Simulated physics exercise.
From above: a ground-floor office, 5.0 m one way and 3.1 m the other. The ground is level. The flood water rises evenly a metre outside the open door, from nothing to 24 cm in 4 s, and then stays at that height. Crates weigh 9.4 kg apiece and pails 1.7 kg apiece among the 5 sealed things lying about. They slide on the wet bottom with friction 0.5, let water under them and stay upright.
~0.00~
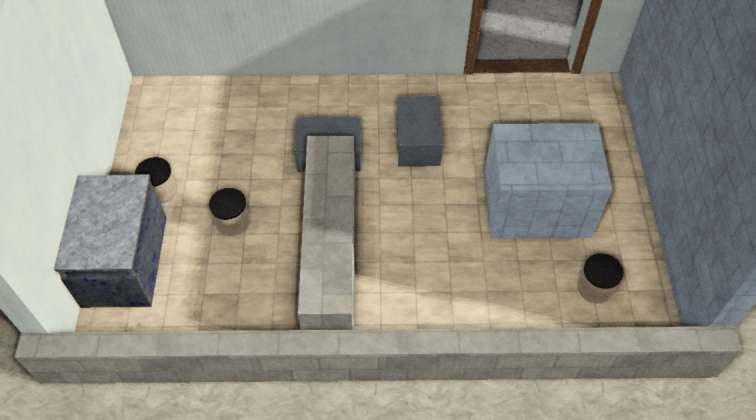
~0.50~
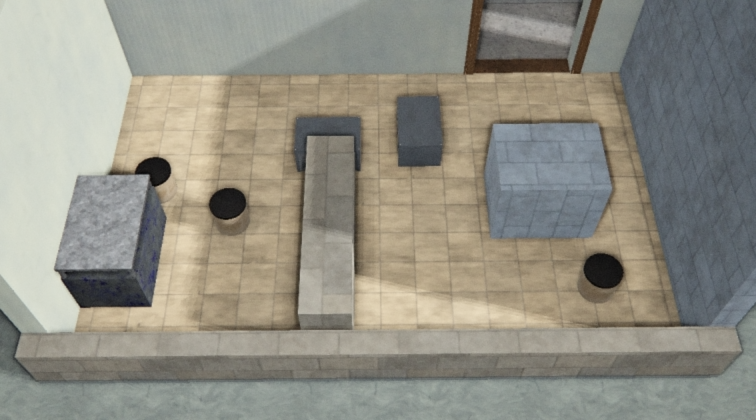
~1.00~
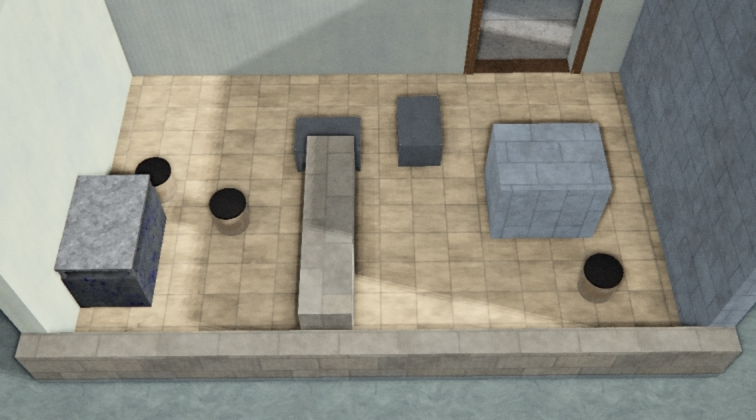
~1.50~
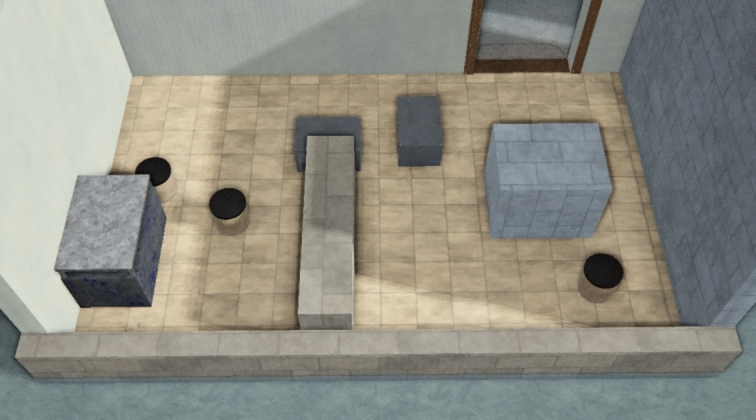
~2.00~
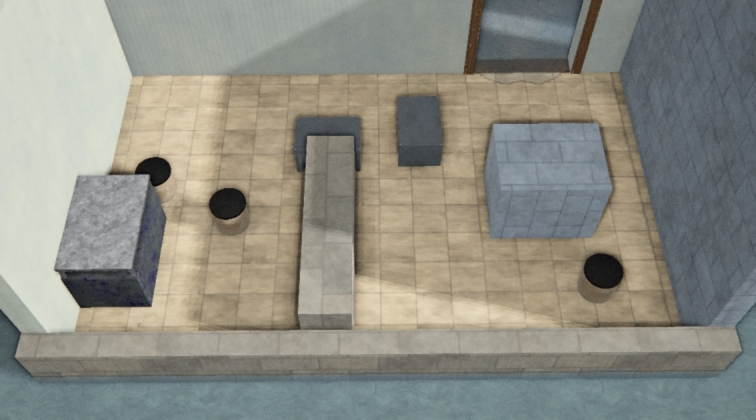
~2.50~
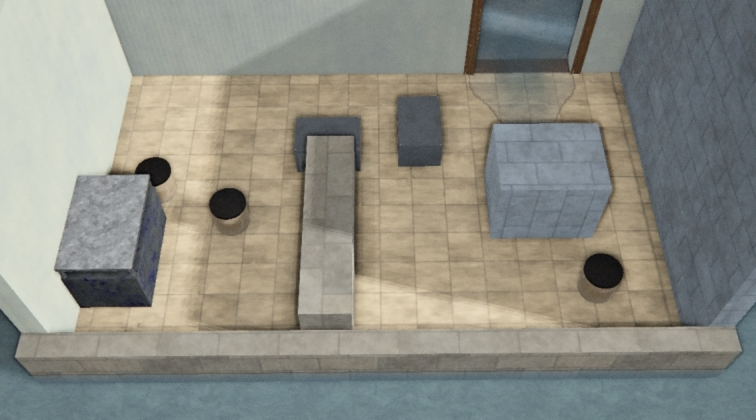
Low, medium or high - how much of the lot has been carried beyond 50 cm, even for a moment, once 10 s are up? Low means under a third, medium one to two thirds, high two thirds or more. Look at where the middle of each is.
Medium.
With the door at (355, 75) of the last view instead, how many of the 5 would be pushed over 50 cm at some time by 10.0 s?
Result: 5 of them.
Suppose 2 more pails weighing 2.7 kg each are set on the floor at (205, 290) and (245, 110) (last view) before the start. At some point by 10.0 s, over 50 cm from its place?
Inside the limit, then above the limit.
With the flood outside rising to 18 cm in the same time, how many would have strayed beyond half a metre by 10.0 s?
With that change, 3 of them.
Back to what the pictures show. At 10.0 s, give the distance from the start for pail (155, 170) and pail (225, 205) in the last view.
First 30 cm, then 0 cm.
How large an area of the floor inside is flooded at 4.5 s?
The covered patch comes to about 5.0 m2.
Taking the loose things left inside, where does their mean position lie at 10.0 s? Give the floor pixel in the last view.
Close to pixel (230, 146).
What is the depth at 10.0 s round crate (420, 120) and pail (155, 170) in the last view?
9 and 10 cm.
After 3.5 s 0 of 5 are over 50 cm from their spots; 0 afloat.
After 4.5 s 0 of 5 are over 50 cm from their spots; 0 afloat.
After 7.0 s 2 of 5 are over 50 cm from their spots; 1 afloat.
After 10.0 s 3 of 5 are over 50 cm from their spots, and 3 have been at some point; 4 afloat.
